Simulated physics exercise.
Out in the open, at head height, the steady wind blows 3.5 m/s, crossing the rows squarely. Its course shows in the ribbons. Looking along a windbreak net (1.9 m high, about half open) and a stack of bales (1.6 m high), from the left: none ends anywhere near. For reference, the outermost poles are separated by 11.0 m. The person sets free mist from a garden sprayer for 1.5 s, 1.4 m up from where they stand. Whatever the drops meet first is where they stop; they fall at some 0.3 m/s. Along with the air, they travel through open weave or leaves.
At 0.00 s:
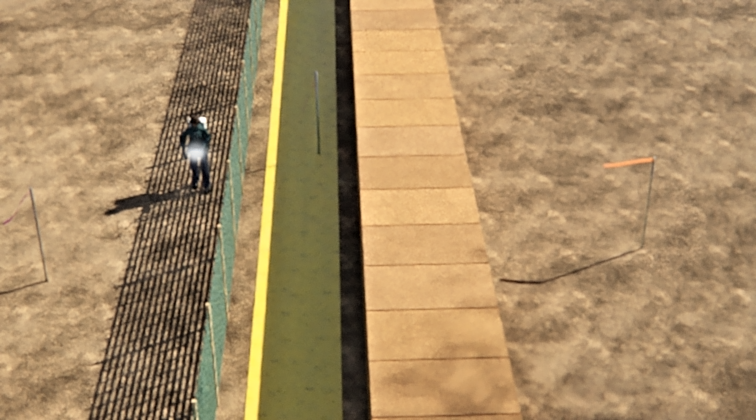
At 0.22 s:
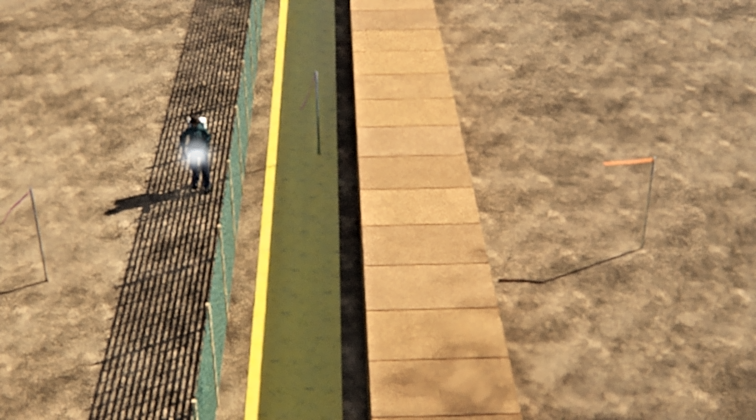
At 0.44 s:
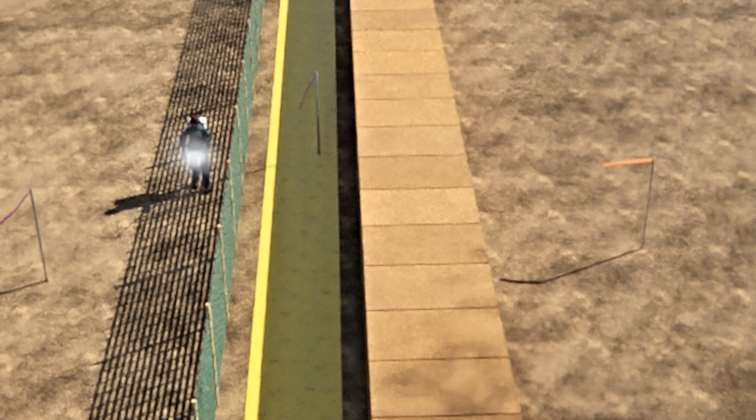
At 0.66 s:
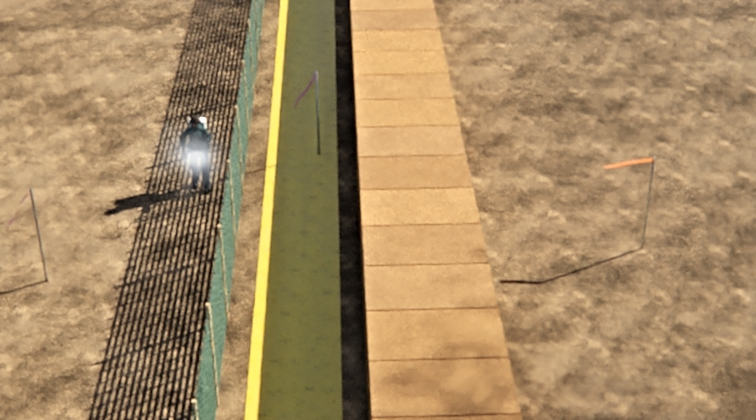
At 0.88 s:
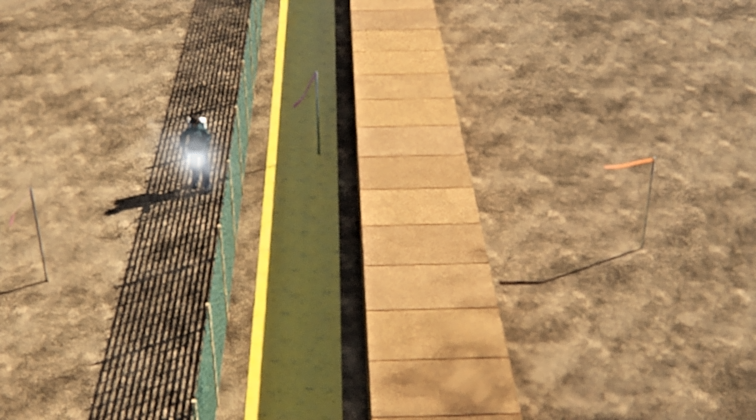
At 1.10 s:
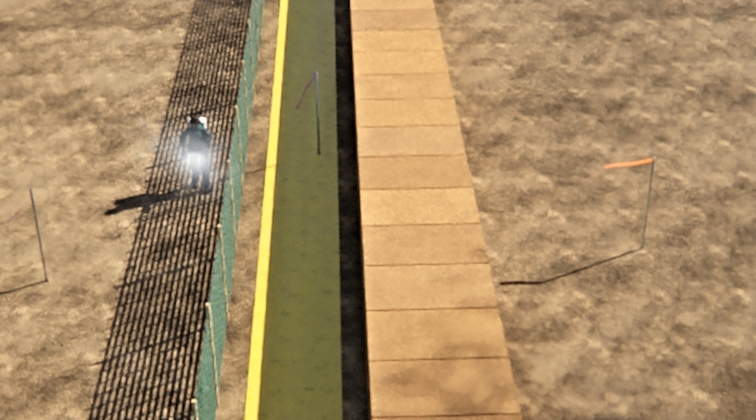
White mist gradually spreads around a standing person while ribbons on thin poles flutter slightly.
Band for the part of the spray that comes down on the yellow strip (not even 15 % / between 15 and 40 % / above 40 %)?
Band: Between 15 and 40 %.
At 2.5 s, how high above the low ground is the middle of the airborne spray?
Middle height: Approx. 1.2 m.
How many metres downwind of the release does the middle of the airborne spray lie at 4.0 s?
Roughly 0.0 metres.
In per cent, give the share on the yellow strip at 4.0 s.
Estimate: Around 2 %.
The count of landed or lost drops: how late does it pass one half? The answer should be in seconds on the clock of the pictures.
About 6.5 seconds.
After 2.5 s, 3 % is no longer flying here, and 0 % lies on the yellow strip; the middle of what still flies is 1.1 m above the low ground, near (193, 164).
After 4.0 s, 18 % is no longer flying here, and 2 % lies on the yellow strip; the middle of what still flies is 1.0 m above the low ground, near (187, 172).
After 8.0 s, 63 % is no longer flying here, and 17 % lies on the yellow strip; the middle of what still flies is 0.8 m above the low ground, near (124, 179).
After 20.0 s, 97 % is no longer flying here, and 24 % lies on the yellow strip.
After 45.0 s, 100 % is no longer flying here, and 25 % lies on the yellow strip.
